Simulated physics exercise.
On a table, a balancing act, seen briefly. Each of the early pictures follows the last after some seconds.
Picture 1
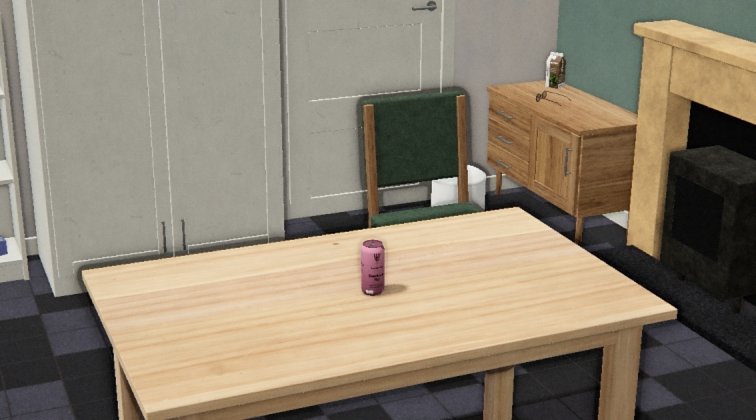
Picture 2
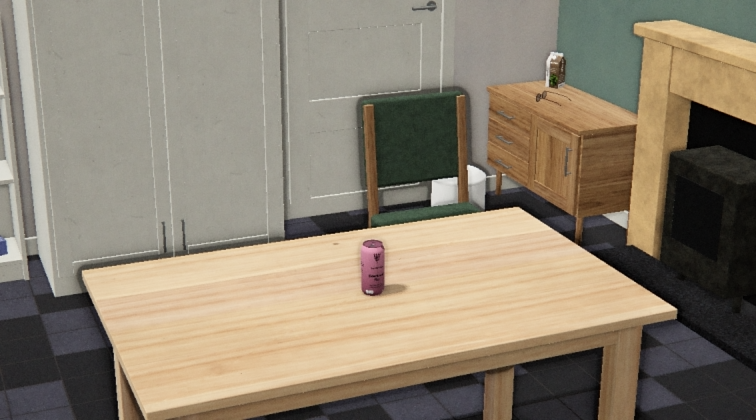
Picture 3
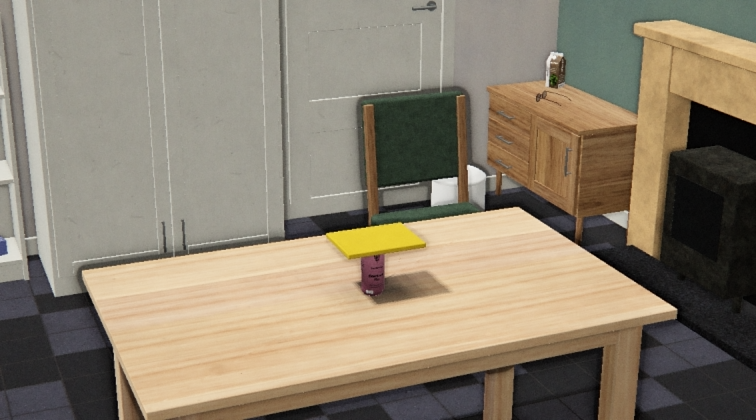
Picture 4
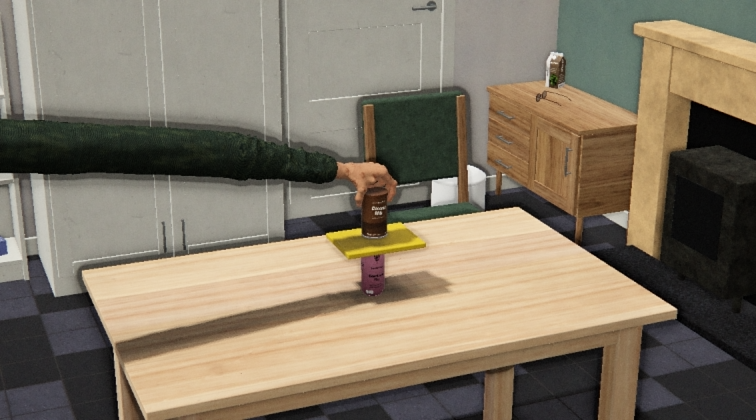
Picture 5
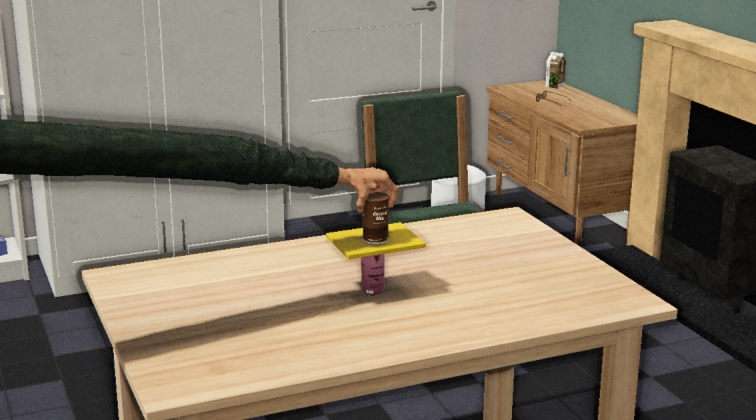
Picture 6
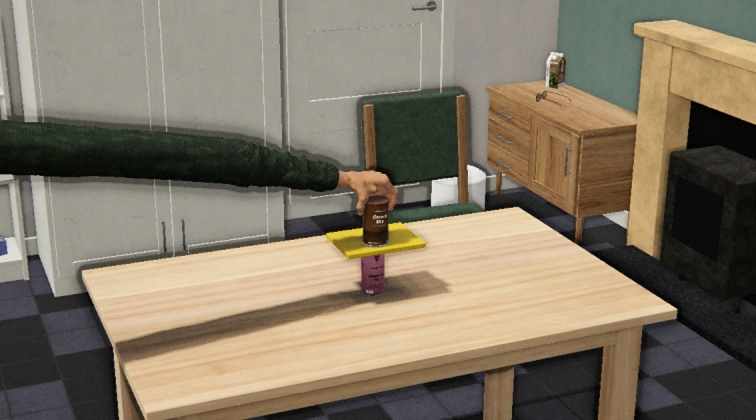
A hand in a dark green sleeve reaches in from the left, lowering a brown tin onto a flat yellow lid that has appeared on top of a pink can, and keeps hold of it. The can stands on a pale wooden table, with a green chair behind and a wooden cabinet at right. The room, with grey doors and a fireplace, is seen from slightly above by a still camera.
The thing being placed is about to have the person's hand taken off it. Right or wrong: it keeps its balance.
Right.
Then, 0.30 s on from there, no change.
Then, 0.70 s on from there, brown tin resting near (376, 222).
In the end, all 3 unmoved. At the end, from the last picture's camera, brown tin near (376, 222). The stack keeps its balance.
